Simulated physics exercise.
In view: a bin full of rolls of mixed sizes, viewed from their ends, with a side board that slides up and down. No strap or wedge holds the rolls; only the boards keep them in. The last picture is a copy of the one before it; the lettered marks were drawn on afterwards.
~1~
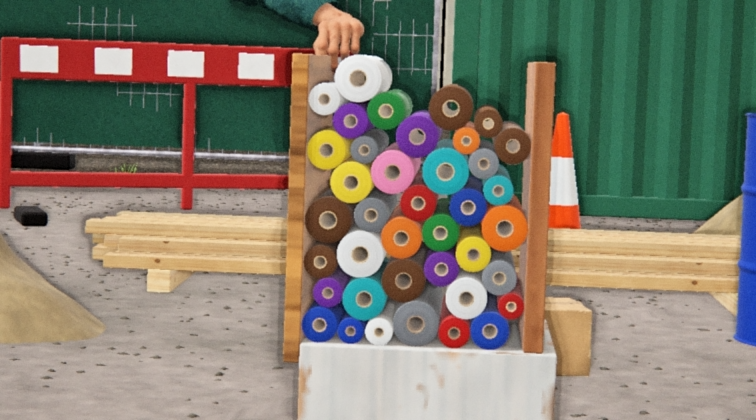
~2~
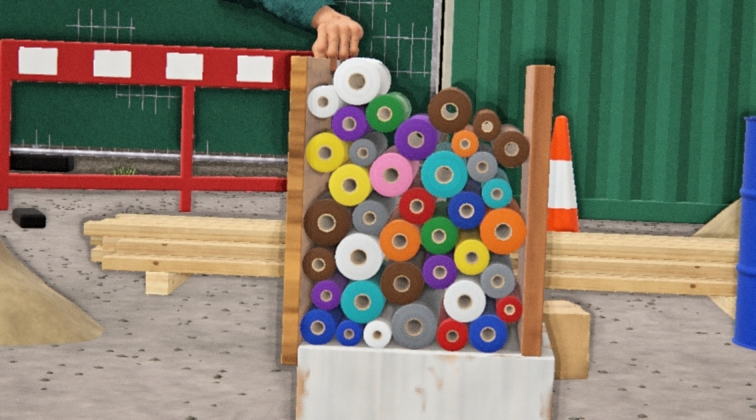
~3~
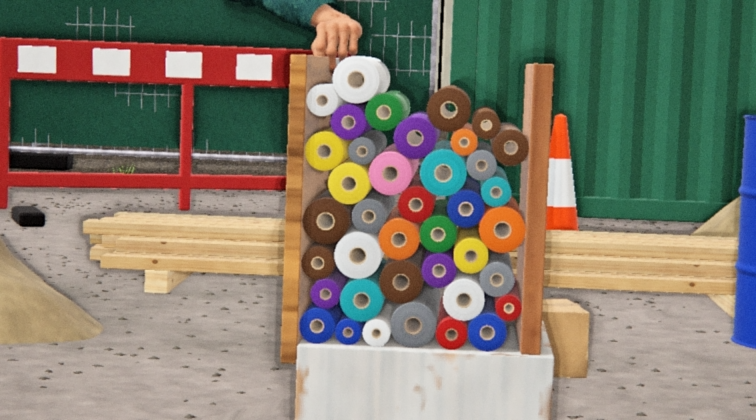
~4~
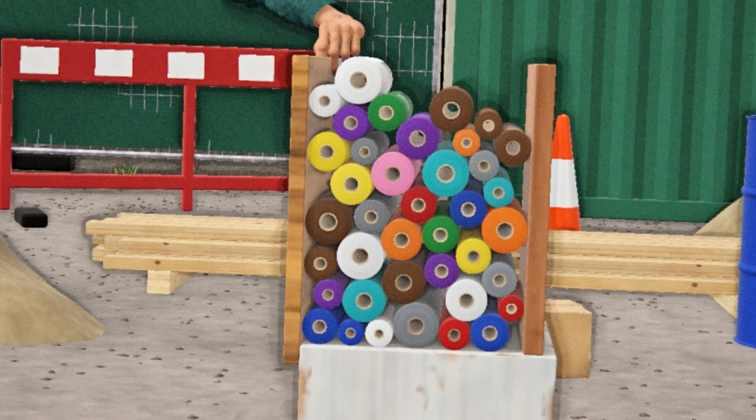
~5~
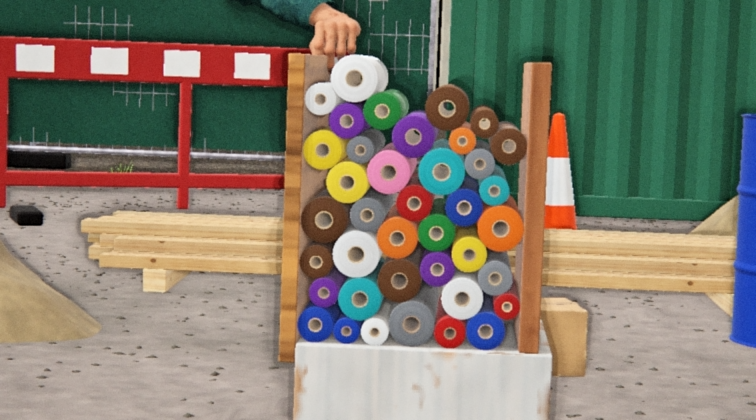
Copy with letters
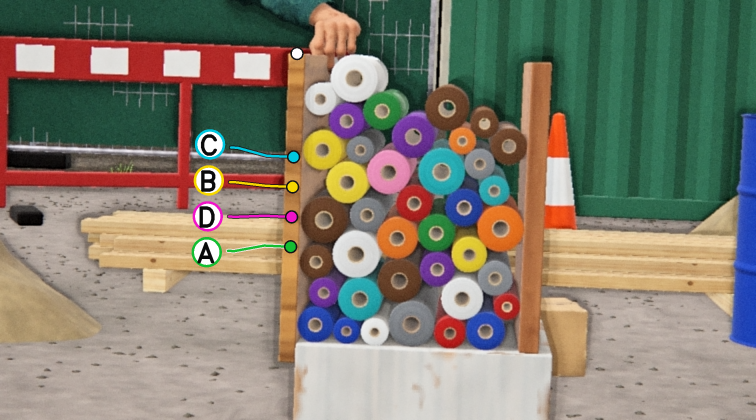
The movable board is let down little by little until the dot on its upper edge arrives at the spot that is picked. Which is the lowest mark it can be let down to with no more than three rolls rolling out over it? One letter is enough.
The last mark within the limit is B.
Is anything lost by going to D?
Yes.
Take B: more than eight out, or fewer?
It loses fewer than eight.
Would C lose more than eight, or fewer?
Fewer than eight.
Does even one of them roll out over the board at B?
Yes, at B.
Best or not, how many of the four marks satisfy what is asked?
The number is two.
On the marked copy, A at (290, 247); B at (292, 187); C at (293, 157); D at (291, 217); the white dot at (297, 54).
Following B. Soon after the start, top of the board (304, 114).
Later, top of the board (302, 183).
In the end, top of the board (302, 187), one out over the board.
As for the rest, A more than three out over the board; C one out over the board; D four out over the board.
